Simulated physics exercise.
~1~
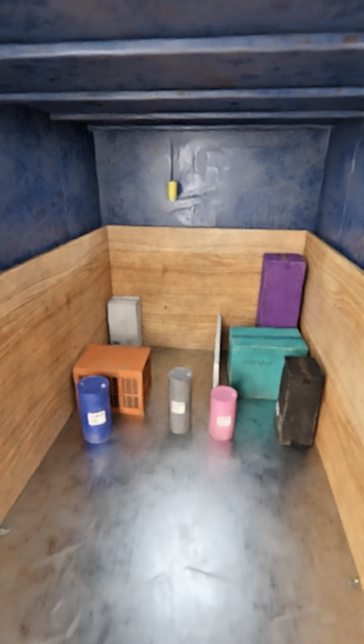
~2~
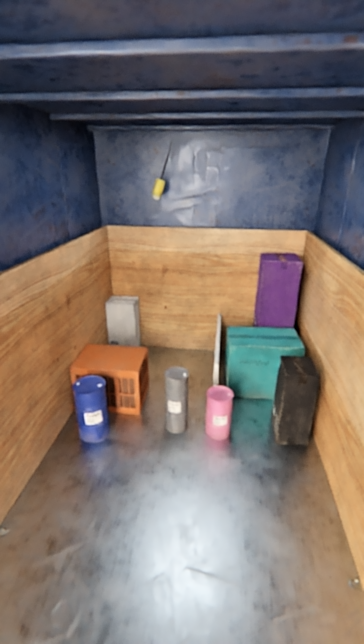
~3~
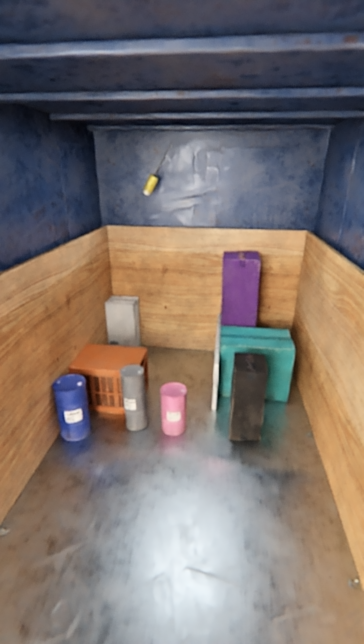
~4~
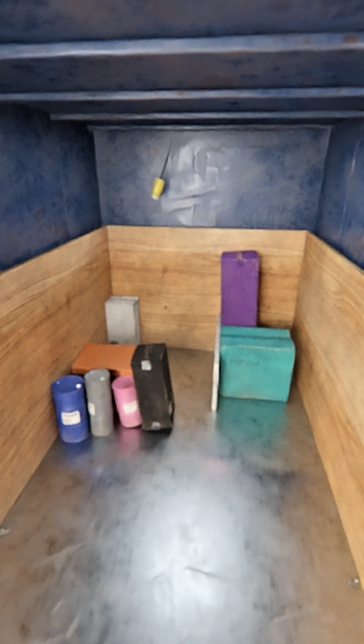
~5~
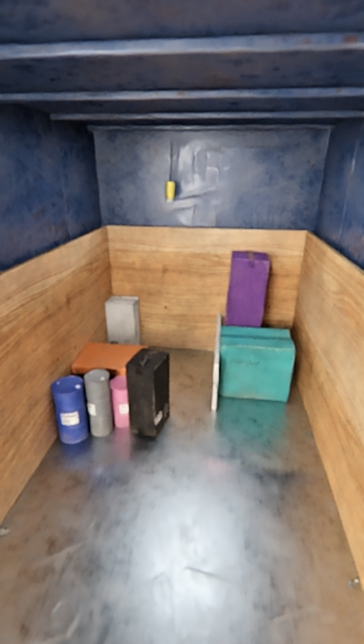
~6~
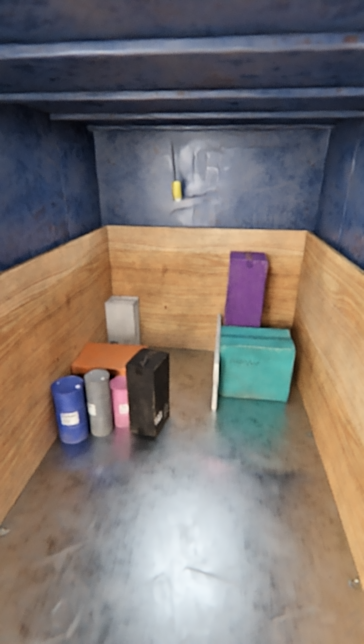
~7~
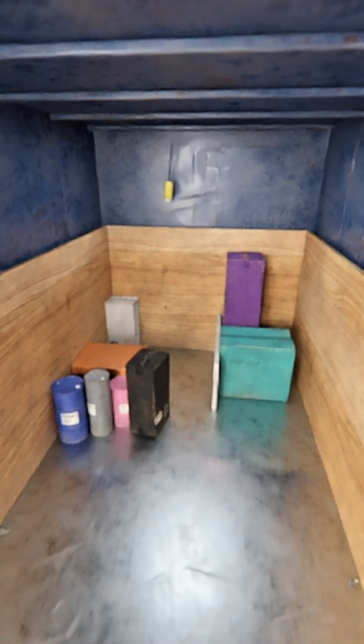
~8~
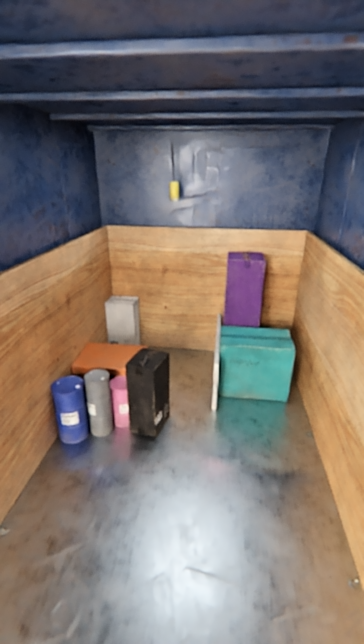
Wood-panelled van load bay with canisters and boxes sliding left as a yellow lamp swings, ending bunched beside the orange chest.
